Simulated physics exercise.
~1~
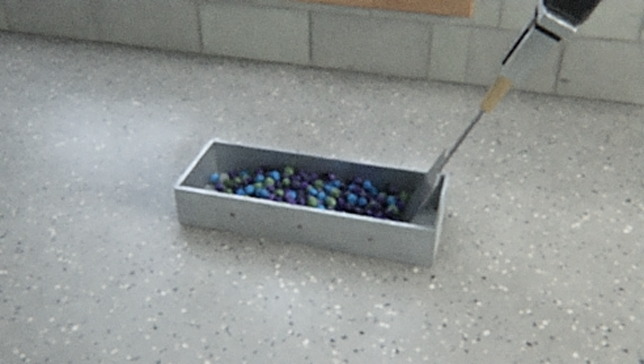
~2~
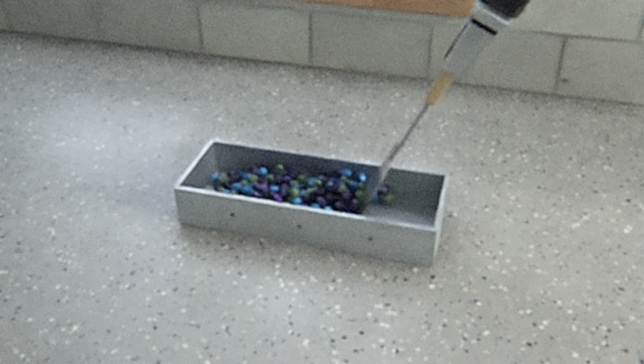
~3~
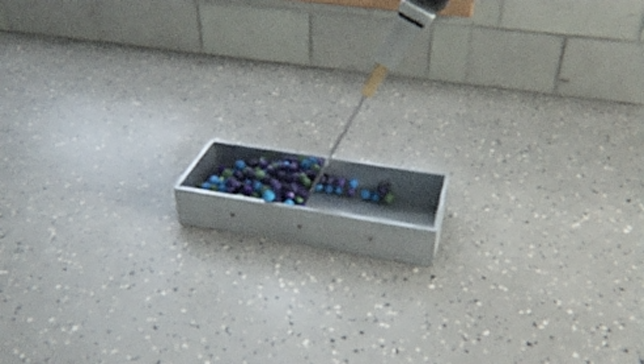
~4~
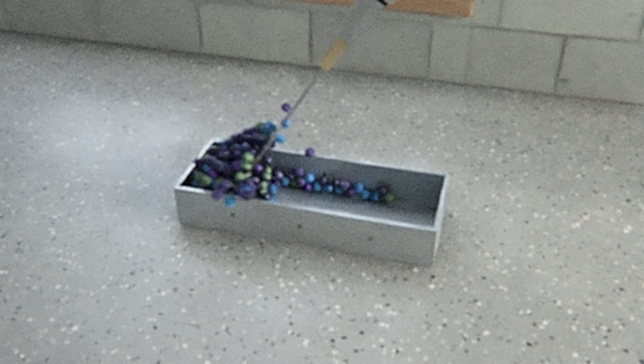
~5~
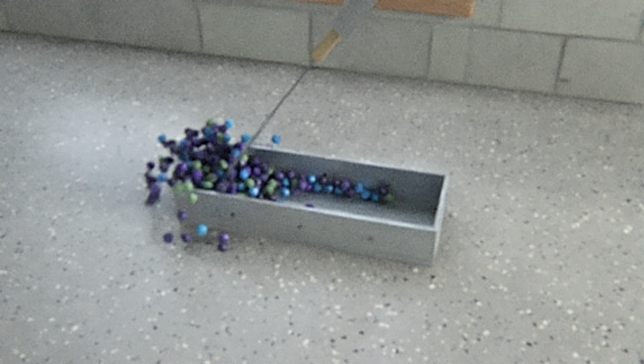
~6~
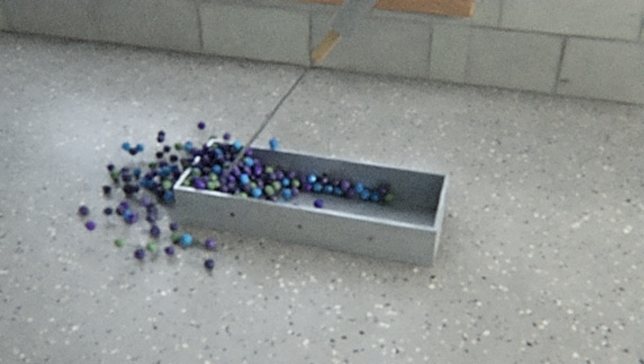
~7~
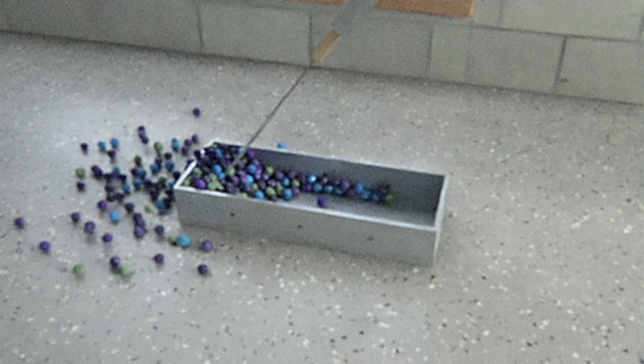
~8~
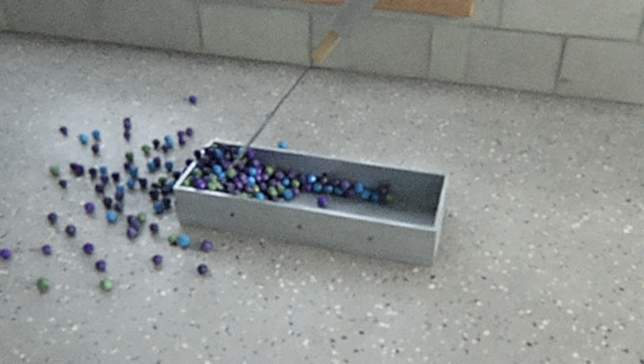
In this clip, a gripper holding a turner pushes small round sweets leftward along a gray tray, heaping them at the left end until many spill over onto the counter. The blade stops there, with scattered sweets outside and most still in the tray.
